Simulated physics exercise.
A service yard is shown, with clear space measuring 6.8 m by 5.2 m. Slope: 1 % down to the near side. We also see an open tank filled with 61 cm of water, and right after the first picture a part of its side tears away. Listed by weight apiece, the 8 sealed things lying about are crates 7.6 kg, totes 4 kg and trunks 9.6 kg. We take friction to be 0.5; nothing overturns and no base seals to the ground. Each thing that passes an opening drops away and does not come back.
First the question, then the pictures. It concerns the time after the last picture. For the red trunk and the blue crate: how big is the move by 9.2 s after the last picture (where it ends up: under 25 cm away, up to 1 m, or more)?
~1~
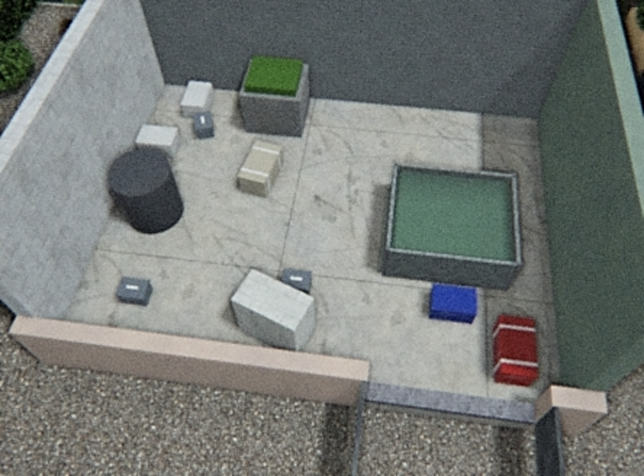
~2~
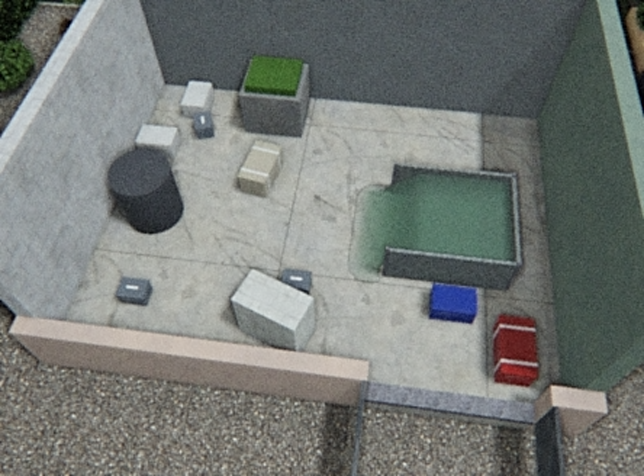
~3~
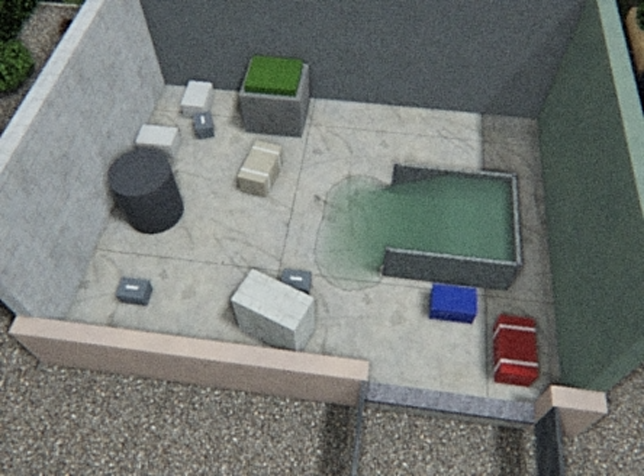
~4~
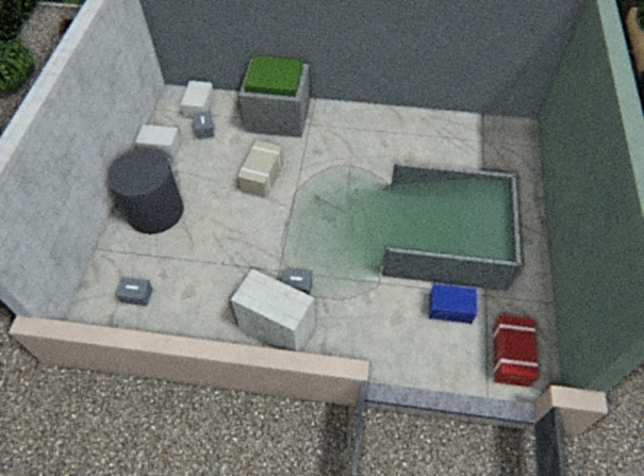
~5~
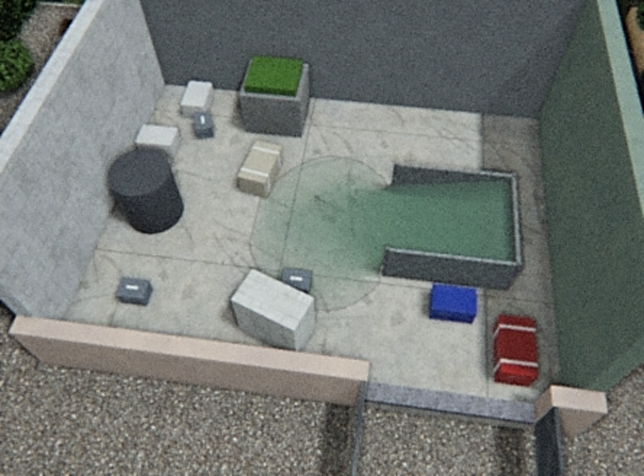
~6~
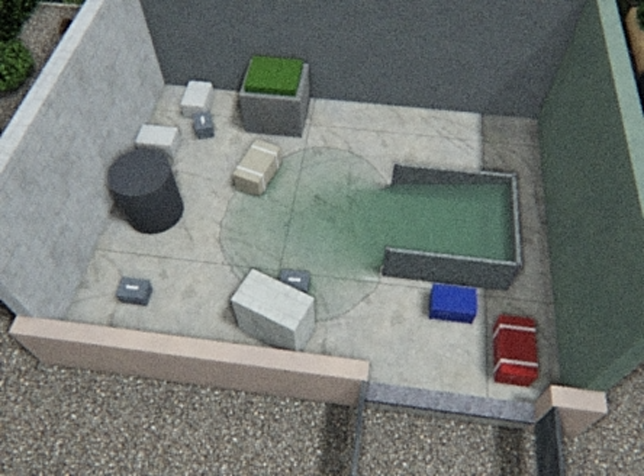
In the end the red trunk goes a little way; the blue crate never really leaves its spot.
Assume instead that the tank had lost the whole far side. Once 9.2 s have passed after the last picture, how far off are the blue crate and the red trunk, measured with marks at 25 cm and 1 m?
Note: Blue crate unmoved, red trunk swept well away.
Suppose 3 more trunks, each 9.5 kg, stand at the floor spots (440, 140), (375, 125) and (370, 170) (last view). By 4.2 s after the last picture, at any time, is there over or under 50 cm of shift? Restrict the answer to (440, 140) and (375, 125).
First not far enough, second not far enough.
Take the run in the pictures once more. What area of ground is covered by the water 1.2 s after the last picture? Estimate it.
About 19 m2.
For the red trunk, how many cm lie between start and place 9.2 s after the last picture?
About 40 cm.
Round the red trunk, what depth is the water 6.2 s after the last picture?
Around 2 cm.
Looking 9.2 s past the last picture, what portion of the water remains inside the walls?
About 94 in a hundred parts of the water.
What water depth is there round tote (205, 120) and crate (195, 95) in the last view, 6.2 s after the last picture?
Depth approx. 7 cm / 7 cm.
Then, 1.2 s after the last picture the red trunk is near (518, 345), 0.0 m from its start, aground; the blue crate is near (455, 299), 0.0 m from its start, aground; 0 of 8 are out; 3 afloat.
Then, 3.8 s after the last picture the red trunk is near (518, 345), 0.0 m from its start, aground; the blue crate is near (455, 299), 0.0 m from its start, aground; 0 of 8 are out; 6 afloat.
Then, 6.2 s after the last picture the red trunk is near (535, 348), 0.2 m from its start, aground; the blue crate is near (455, 299), 0.0 m from its start, aground; 0 of 8 are out; 6 afloat.
Then, 9.2 s after the last picture the red trunk is near (551, 351), 0.4 m from its start, aground; the blue crate is near (455, 299), 0.0 m from its start, aground; 0 of 8 are out; 6 afloat.
